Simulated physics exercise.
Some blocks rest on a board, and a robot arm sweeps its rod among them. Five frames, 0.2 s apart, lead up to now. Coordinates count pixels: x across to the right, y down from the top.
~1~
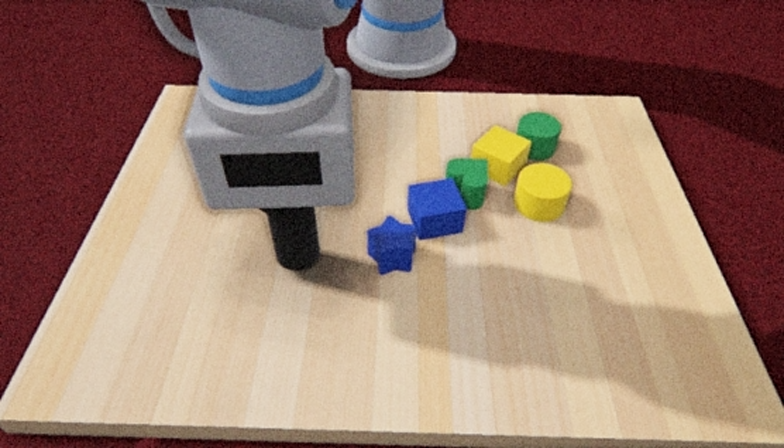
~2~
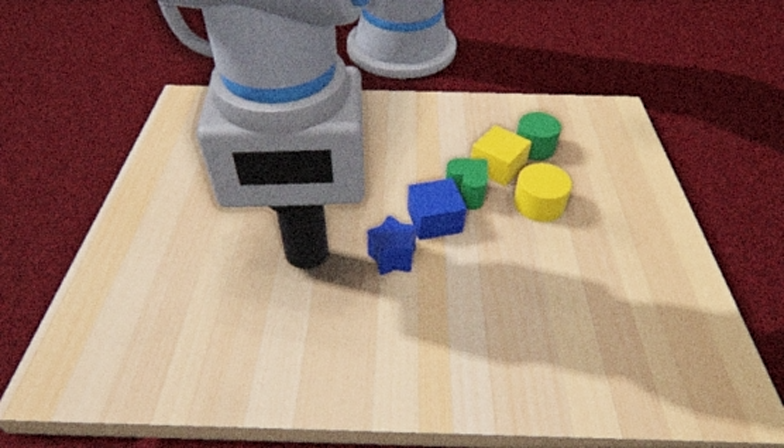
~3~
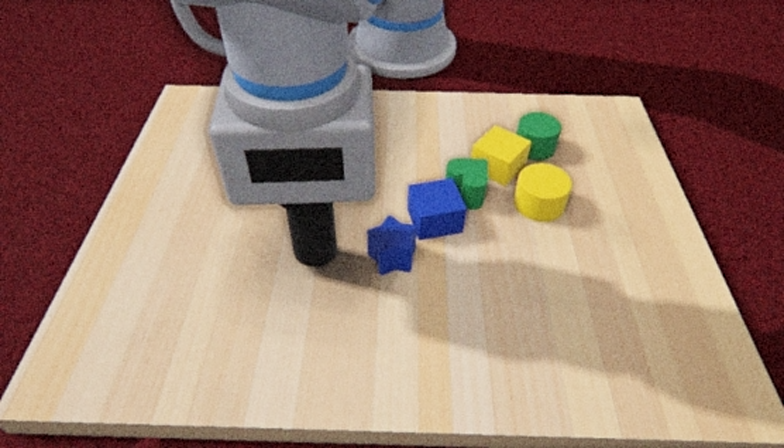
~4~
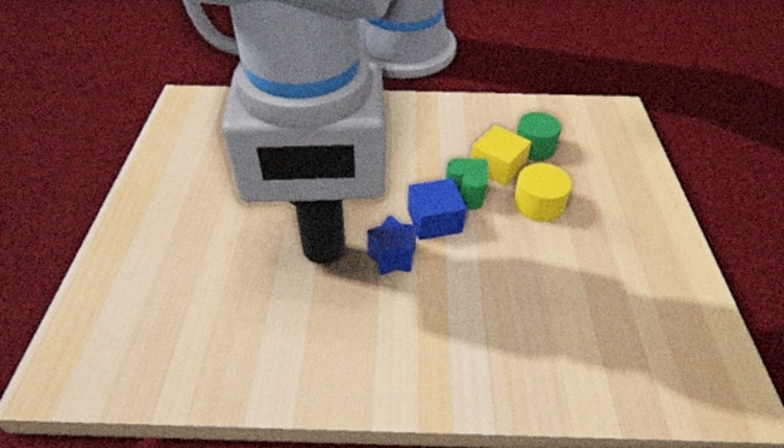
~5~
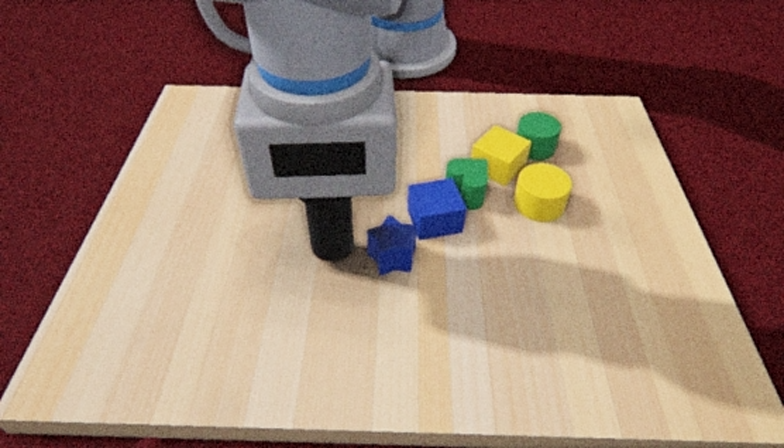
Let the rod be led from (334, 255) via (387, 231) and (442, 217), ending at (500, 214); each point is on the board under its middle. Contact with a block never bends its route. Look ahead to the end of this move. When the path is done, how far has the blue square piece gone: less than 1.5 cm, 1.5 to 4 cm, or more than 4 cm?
Upwards of 4 cm.
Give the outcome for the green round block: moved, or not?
Here's my answer: The green round block remains in position.
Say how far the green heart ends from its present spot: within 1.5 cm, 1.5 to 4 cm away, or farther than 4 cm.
The green heart moves 1.5-4 cm.
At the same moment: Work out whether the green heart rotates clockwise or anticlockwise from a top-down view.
From the top, the block rotates counterclockwise.
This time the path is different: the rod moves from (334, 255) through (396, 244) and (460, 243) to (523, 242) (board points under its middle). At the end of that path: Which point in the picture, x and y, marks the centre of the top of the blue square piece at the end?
It should be at about (479, 186).
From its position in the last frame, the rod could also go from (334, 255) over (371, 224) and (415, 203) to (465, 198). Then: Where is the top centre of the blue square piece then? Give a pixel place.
(484, 204)
On the path given first. One third of the way, rod at (388, 221); blue star block at (417, 233), turned 60° clockwise; blue square piece at (440, 196).
Two thirds of the way, rod at (444, 208); blue star block at (424, 232), turned 85° clockwise; blue square piece at (489, 192), turned 15° clockwise; green heart at (491, 164), turned 50° anticlockwise.
At the end, rod at (502, 204); blue star block at (424, 232), turned 85° clockwise; blue square piece at (548, 187); green heart at (491, 164), turned 55° anticlockwise; green round block in place; yellow round block at (591, 175).
